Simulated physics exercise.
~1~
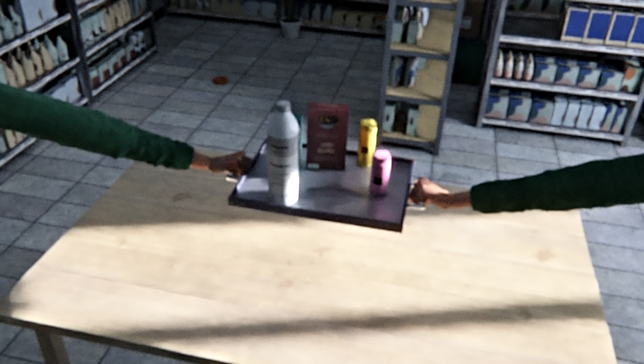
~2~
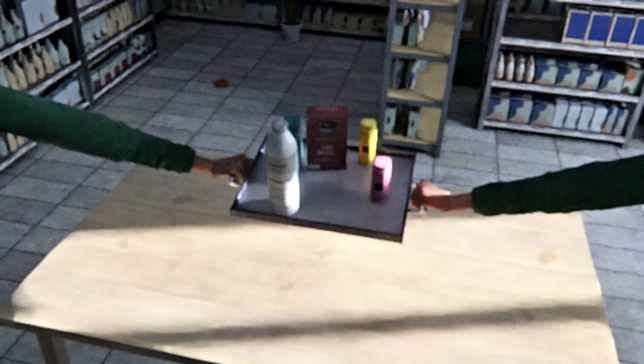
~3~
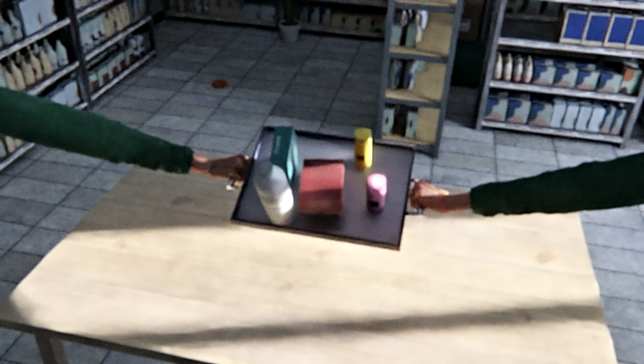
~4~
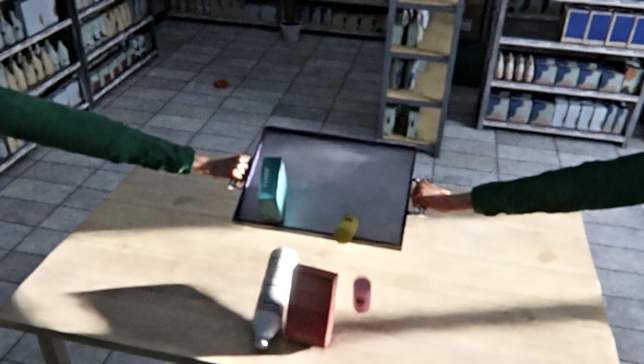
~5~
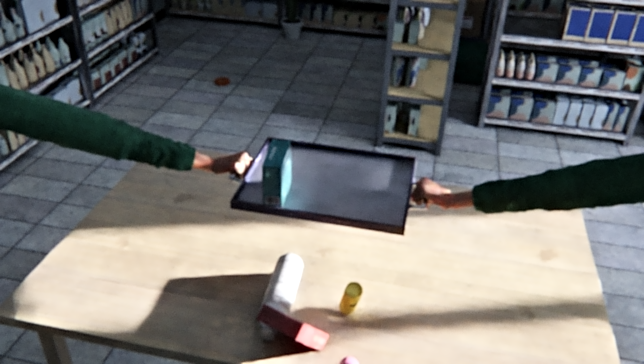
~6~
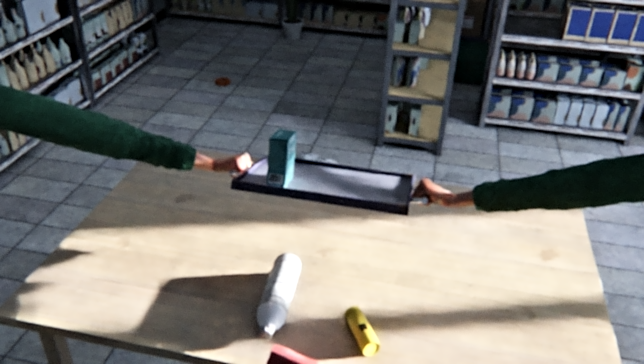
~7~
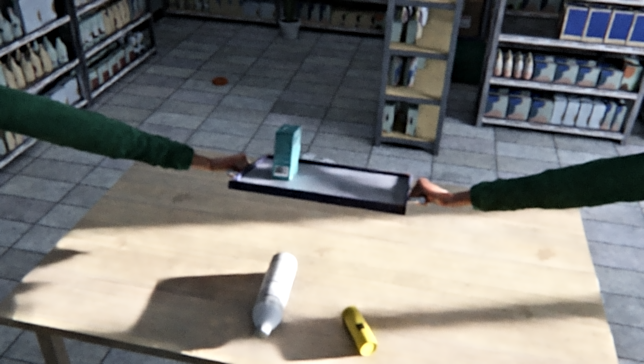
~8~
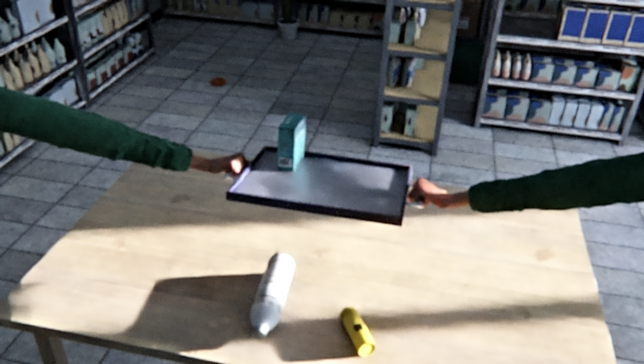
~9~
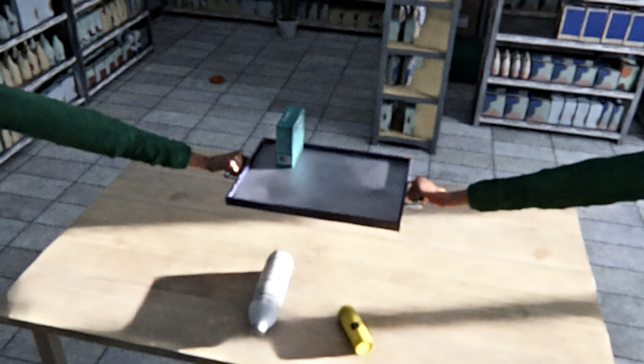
In a shop, two hands tilt a tray until everything but a turquoise packet falls off.
